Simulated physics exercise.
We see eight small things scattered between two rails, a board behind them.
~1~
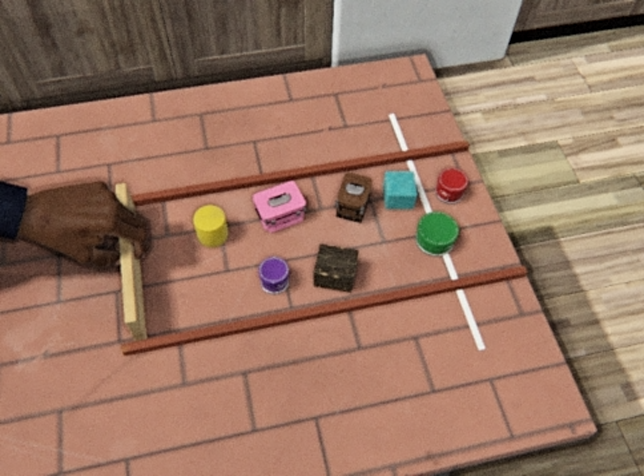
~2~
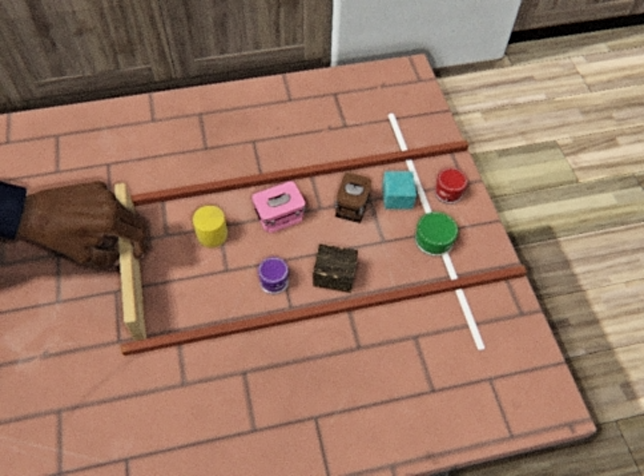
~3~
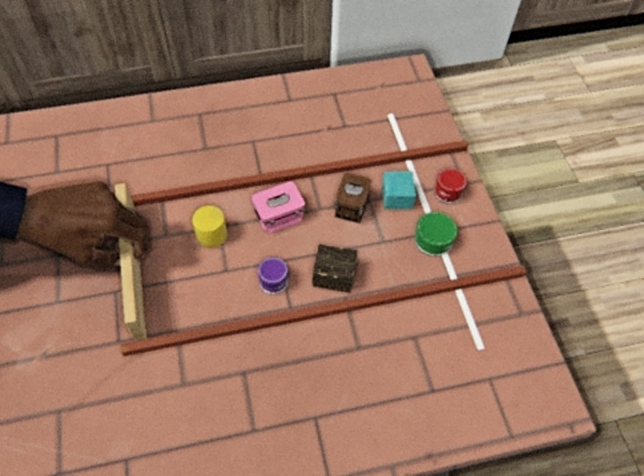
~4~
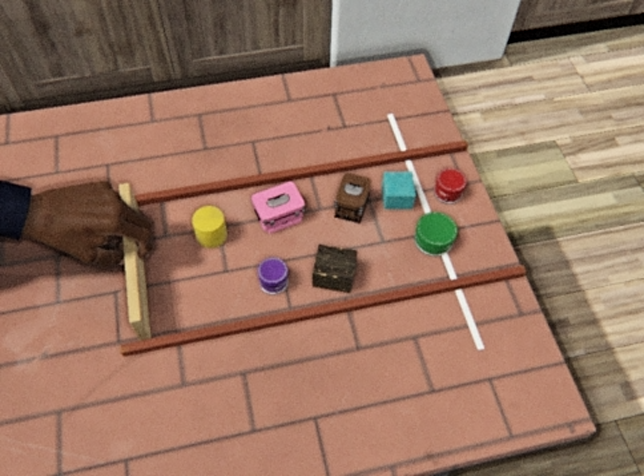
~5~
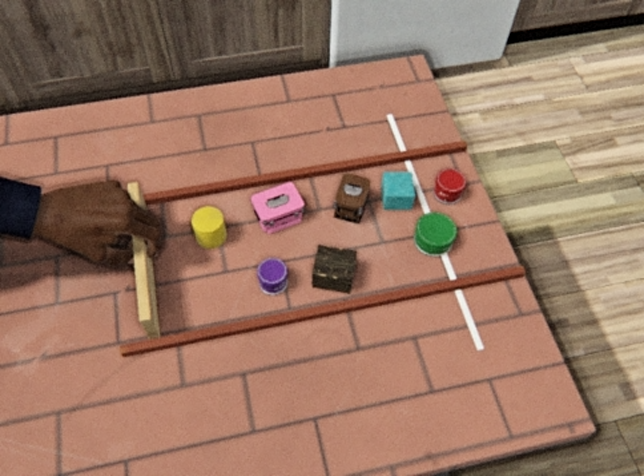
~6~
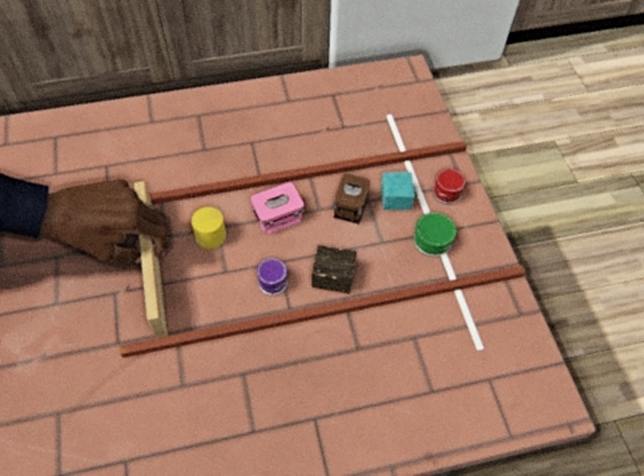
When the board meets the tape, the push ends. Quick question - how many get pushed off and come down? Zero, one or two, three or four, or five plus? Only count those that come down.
In the end one or two are gone from the table.
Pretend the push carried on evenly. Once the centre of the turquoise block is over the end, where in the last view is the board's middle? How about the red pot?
(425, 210) and (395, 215), roughly.
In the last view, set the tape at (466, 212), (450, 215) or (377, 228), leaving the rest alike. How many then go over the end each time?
Down on the floor: 4, 2 and 0.
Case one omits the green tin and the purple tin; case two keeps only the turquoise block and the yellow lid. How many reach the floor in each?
The first count is 2 and the second is 1.
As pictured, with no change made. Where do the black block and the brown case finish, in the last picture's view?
First: About (479, 249); second: About (463, 179).
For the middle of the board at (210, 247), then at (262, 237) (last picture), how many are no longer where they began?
The count is 1 at the first point and 3 at the second.
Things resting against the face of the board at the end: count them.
It touches 3.
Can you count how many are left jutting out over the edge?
I count 0 overhanging.
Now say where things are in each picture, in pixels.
In the first picture, red pot (451, 186); green tin (437, 234); turquoise block (400, 191); board (131, 260); tape (431, 218).
In the second picture, green tin (436, 234); purple tin (274, 276).
In the third picture, turquoise block (399, 190); pink case (279, 207).
In the fourth picture, red pot (450, 186); black block (335, 269).
In the fifth picture, green tin (435, 235); board (143, 258).
In the sixth picture, red pot (449, 187); green tin (434, 235); turquoise block (397, 191); board (151, 257); tape (429, 218).
Soon after, none off yet; red pot at rest near (449, 187); green tin at rest near (434, 235); turquoise block at rest near (397, 191).
After that, none off yet; red pot displaced about its own width near (475, 183); green tin displaced a little near (441, 227); turquoise block displaced well along near (446, 182).
In the end, the number that fall off is one or two; gone, turquoise block and red pot.
